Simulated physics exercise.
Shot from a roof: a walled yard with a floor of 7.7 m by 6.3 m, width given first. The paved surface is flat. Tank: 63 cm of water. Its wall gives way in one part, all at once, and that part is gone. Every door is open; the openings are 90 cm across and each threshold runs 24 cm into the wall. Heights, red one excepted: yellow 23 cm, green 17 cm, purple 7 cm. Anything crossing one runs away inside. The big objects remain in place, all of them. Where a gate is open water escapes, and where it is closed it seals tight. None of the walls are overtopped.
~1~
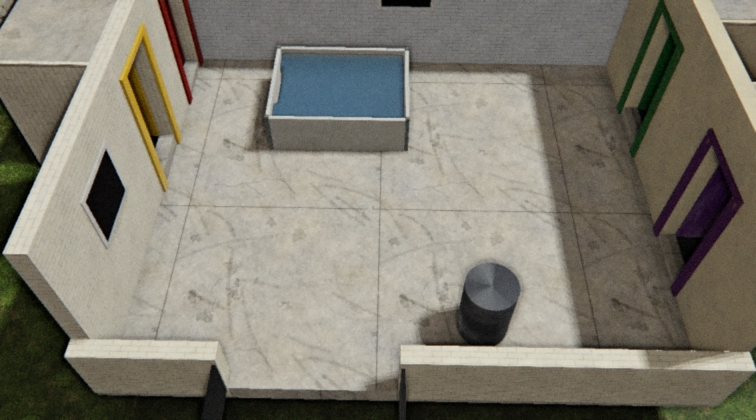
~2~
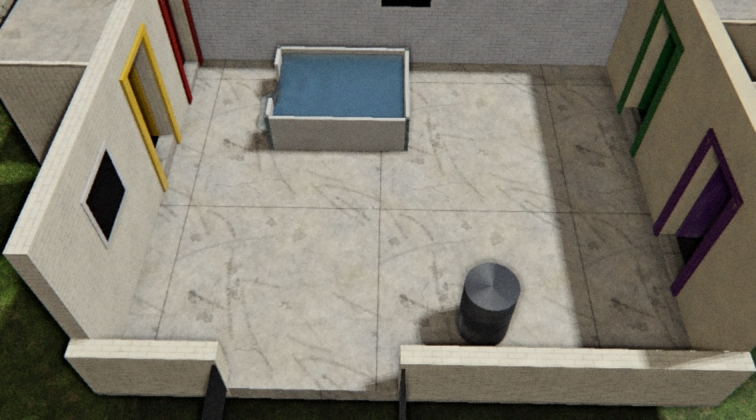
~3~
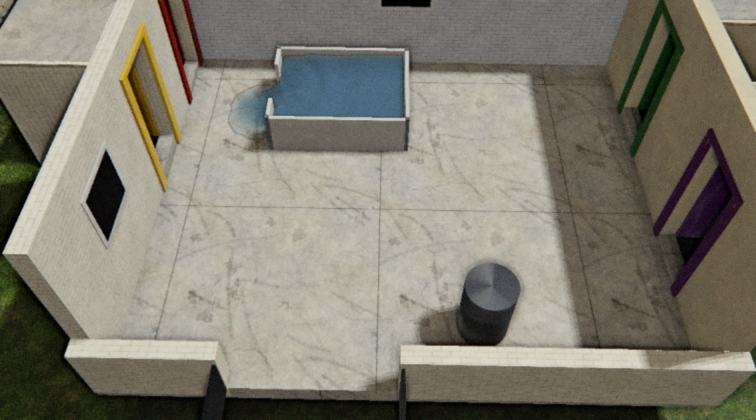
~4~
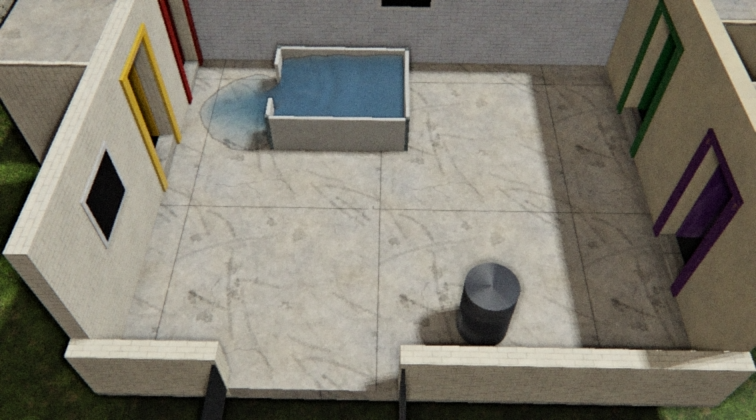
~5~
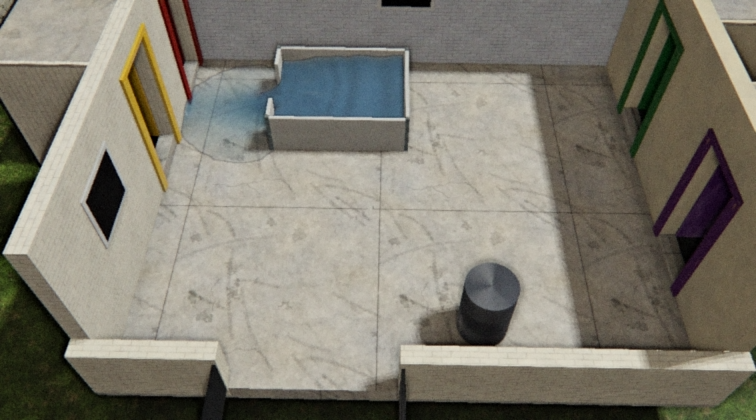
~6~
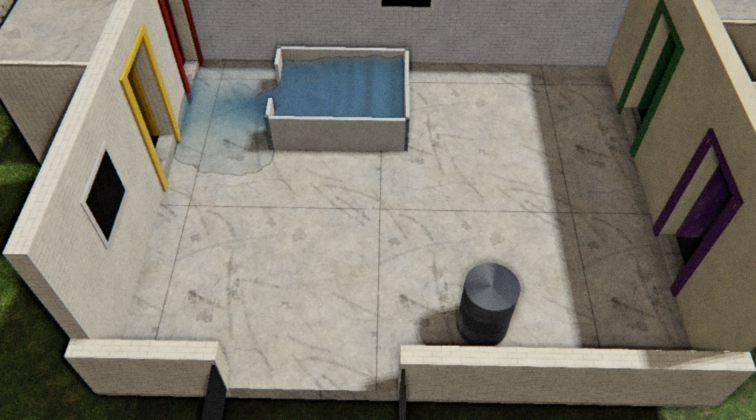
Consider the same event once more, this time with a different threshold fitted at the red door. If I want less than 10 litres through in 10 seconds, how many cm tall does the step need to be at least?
You would need about 31 cm.
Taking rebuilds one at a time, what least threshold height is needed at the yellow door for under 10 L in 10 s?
Yellow door, minimum about 17 cm.
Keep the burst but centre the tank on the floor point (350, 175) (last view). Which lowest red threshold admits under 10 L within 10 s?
Then about 17 centimetres at the least.
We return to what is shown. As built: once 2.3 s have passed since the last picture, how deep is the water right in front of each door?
Yellow door 15 cm, red door 26 cm, green door 0 cm, purple door 0 cm.
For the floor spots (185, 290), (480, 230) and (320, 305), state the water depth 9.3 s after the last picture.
First spot about 6 cm, second about 2 cm, third about 4 cm.
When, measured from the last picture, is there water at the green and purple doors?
Green 5.5 s, purple 8.0 s.
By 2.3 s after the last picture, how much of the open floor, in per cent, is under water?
Approximately 25 % of the floor.
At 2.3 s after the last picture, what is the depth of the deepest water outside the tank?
Roughly 29 cm.
Then, 0.7 s after the last picture water covers 10 % of the floor, deepest (40 cm) near (201, 65); 30 cm at the red door, 25 litres in over its 14 cm threshold.
Then, 2.3 s after the last picture water covers 25 % of the floor, deepest (29 cm) near (201, 65); 26 cm at the red door, 151 litres in over its 14 cm threshold.
Then, 9.3 s after the last picture water covers 80 % of the floor, deepest (10 cm) near (188, 111); 9 cm at the red door, 224 litres in over its 14 cm threshold.
At the red door as built, the water peaked near 32 cm, 1.1 s after the last picture.
With a threshold of 26 cm, 35 litres would have come in within the 10 s; with 35.5 cm, 2 litres. So under 10 litres takes about 31 cm.
